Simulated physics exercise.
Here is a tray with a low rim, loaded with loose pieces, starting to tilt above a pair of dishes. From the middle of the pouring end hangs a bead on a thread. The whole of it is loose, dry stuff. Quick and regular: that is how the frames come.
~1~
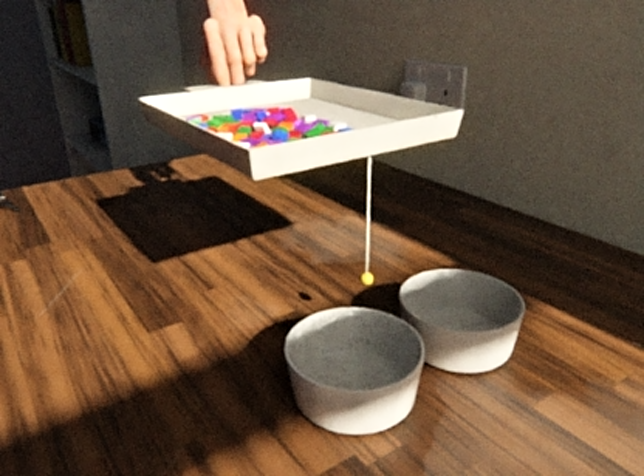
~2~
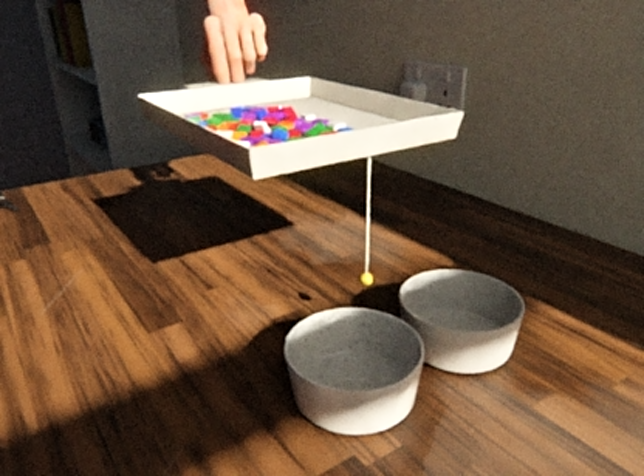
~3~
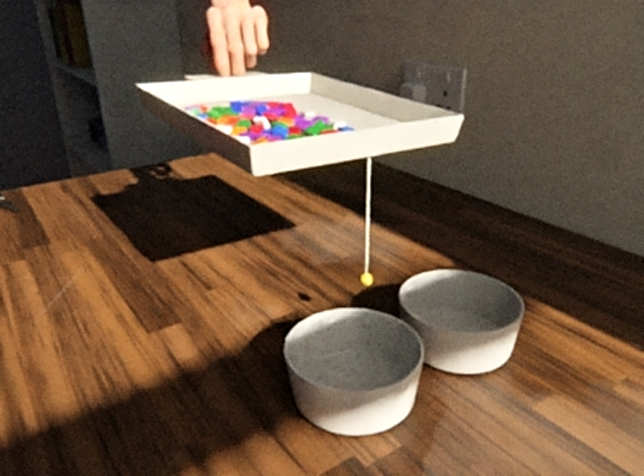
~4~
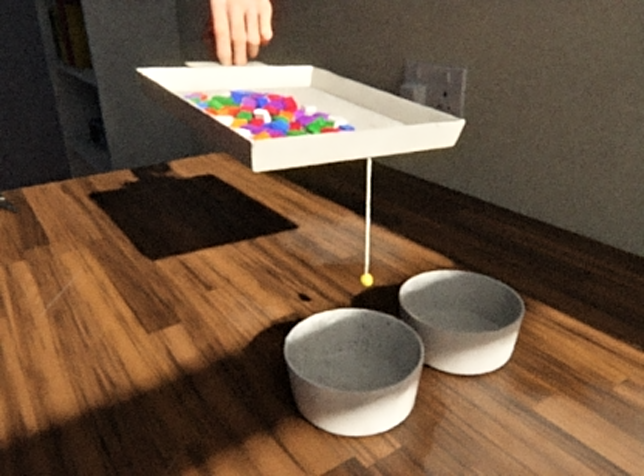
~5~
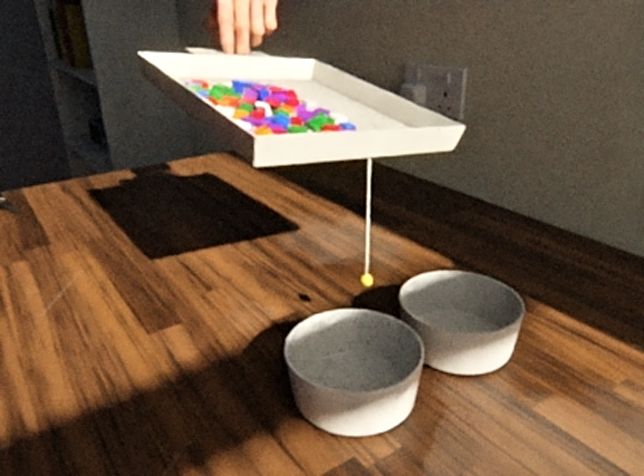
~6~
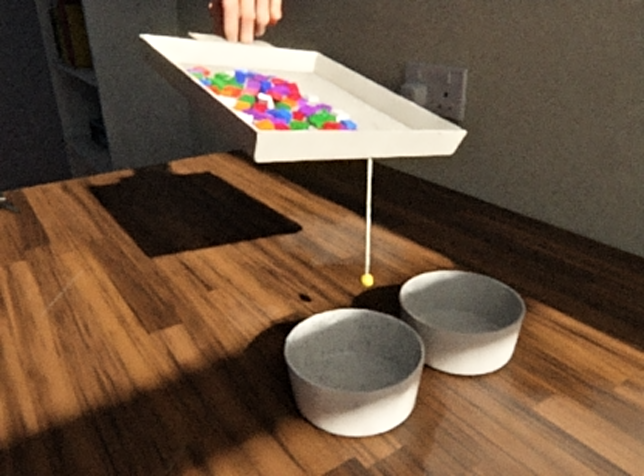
To begin with, a hand holds a white tray of colourful mosaic tiles almost level above two grey dishes, a yellow bead hanging from its near edge. The hand then lifts the far end gradually, tilting the tray a little toward the dishes, while the tiles shift only slightly.
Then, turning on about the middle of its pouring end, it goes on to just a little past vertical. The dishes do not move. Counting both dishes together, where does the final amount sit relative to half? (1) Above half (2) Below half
The answer is 2.
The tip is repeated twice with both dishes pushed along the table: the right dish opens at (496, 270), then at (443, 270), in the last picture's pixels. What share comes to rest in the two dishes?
30% for the first placement, 90% for the second.
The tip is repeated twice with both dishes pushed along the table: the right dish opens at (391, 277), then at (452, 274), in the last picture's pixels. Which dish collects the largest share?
First place: The rightmost one; second place: The rightmost one.
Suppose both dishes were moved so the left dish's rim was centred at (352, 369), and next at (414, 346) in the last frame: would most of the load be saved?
First try: Lower than half; second try: Lower than half.
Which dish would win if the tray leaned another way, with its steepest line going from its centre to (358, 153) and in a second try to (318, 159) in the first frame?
So, first the left-side one, then the left-side one.
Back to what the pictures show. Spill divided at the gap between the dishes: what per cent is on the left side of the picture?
It comes to about 30 percent.
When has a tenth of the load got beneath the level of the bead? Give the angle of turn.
About 100 degrees.
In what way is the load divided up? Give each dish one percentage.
Per hundred pieces: Left dish roughly 0, right dish roughly 30.
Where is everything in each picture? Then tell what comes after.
The first frame shows corners of the pouring end at (253, 148) and (457, 110), level; middle of the load at (261, 129), mosaic tiles; left dish at (399, 402); right dish at (507, 344); bead on its thread at (367, 279).
The second frame shows corners of the pouring end at (253, 147) and (457, 111), level; middle of the load at (261, 128).
The third frame shows corners of the pouring end at (254, 144) and (457, 115), tipped barely, lowest at the right corner; middle of the load at (261, 124).
The fourth frame shows corners of the pouring end at (256, 139) and (458, 120), tipped a little, lowest at the right corner; middle of the load at (262, 117).
The fifth frame shows corners of the pouring end at (258, 134) and (459, 125), tipped a little, lowest at the right corner; middle of the load at (263, 110).
The sixth frame shows corners of the pouring end at (262, 130) and (460, 130), tipped a little, lowest at the right corner; middle of the load at (265, 102); left dish at (399, 404); right dish at (507, 346).
Soon, tray tipped steeply; all on the tray.
A while on, tray tipped right over; nearly all on the tray; a small part in the right dish; a stray few outside both.
Towards the end, tray tipped past a quarter turn; about a third in the right dish; about two thirds outside both.
Finally, tray tipped past a quarter turn; none in the left dish; about a third in the right dish; about two thirds outside both.
